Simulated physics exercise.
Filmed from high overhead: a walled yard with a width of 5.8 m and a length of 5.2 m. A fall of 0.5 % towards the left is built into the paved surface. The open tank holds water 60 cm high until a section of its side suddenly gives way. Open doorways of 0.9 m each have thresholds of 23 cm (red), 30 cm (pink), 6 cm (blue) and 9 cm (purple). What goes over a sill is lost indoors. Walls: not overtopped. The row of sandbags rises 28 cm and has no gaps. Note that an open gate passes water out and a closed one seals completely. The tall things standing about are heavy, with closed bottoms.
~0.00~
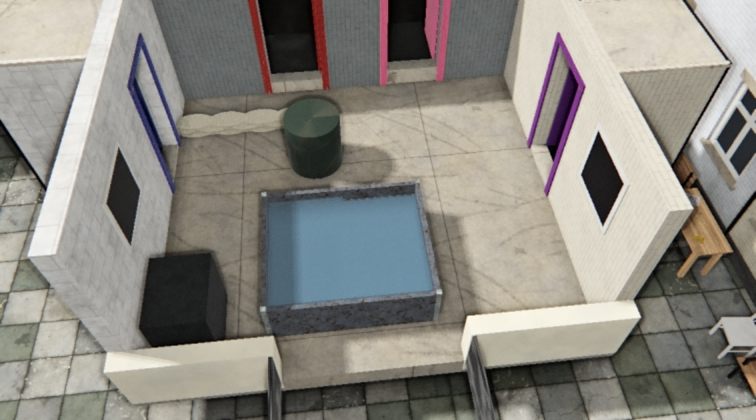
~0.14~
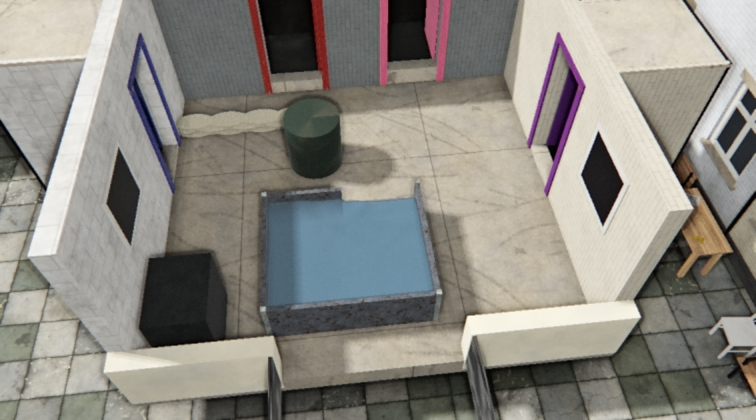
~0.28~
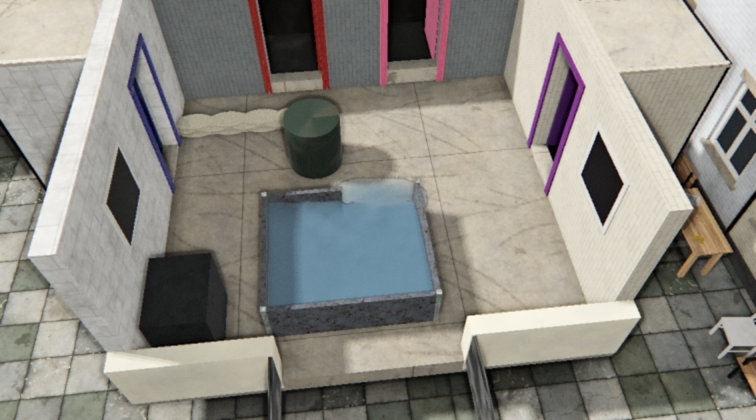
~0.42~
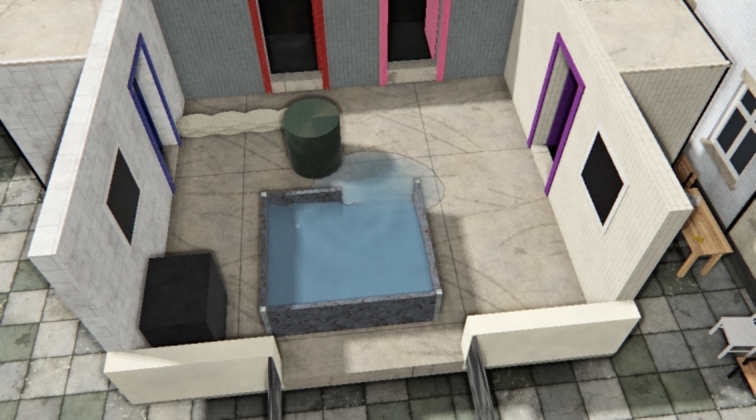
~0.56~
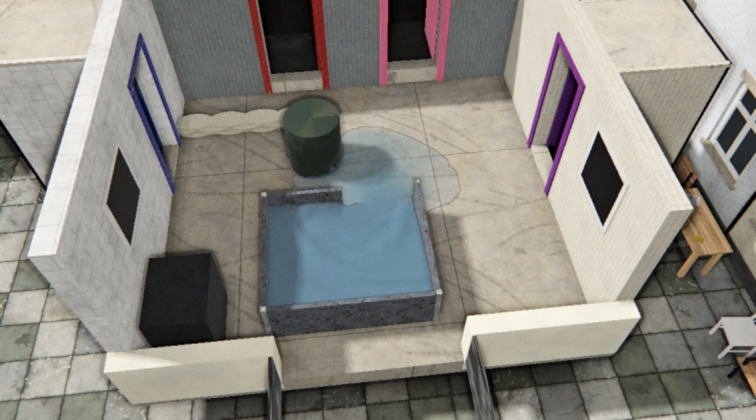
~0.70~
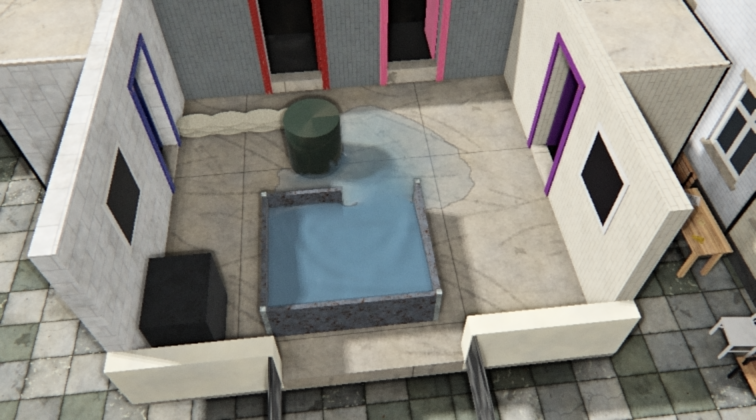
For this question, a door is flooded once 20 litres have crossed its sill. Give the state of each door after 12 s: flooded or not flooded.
As I see it, red door: Beneath the limit; pink door: Beneath the limit; blue door: Beneath the limit; purple door: Beneath the limit.
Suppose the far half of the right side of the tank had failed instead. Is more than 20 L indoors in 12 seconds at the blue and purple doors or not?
Compared with that limit, blue falls short while purple goes higher.
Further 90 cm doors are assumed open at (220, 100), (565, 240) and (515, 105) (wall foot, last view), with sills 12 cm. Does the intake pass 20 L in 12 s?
Note, doorways in listed order: Goes beyond, stays short, goes beyond.
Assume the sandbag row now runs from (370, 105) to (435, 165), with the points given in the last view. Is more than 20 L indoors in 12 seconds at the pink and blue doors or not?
Well, the pink one ends up within bounds and the blue one ends up more than allowed.
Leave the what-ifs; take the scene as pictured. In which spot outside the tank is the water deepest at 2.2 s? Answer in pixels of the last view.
Look at roughly (497, 79).
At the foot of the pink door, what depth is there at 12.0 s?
Roughly 8.5 cm.
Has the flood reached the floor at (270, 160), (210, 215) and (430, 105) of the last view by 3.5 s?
First spot bone dry, second soaked, third soaked.
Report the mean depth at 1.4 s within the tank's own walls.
Mean depth: About 42 cm.
After 1.4 s water covers 30 % of the floor and is deepest (32 cm) near (368, 89); red door 5 cm at the sill, 0 L in, pink door 22 cm at the sill, 0 L in, blue door not reached, purple door not reached.
After 2.2 s water covers 40 % of the floor and is deepest (40 cm) near (497, 79); red door 13 cm at the sill, 0 L in, pink door 27 cm at the sill, 0 L in, blue door 2 cm at the sill, 0 L in, purple door 4 cm at the sill, 0 L in.
After 3.5 s water covers 50 % of the floor and is deepest (26 cm) near (184, 110); red door 10 cm at the sill, 0 L in, pink door 18 cm at the sill, 0 L in, blue door 3 cm at the sill, 0 L in, purple door 10 cm at the sill, 0 L in.
After 7.0 s water covers 90 % of the floor and is deepest (23 cm) near (183, 117); red door 17 cm at the sill, 0 L in, pink door 11 cm at the sill, 0 L in, blue door 2 cm at the sill, 0 L in, purple door 6 cm at the sill, 1 L in.
After 12.0 s water covers 95 % of the floor and is deepest (12 cm) near (444, 319); red door 7 cm at the sill, 0 L in, pink door 9 cm at the sill, 0 L in, blue door 4 cm at the sill, 4 L in, purple door 9 cm at the sill, 2 L in.
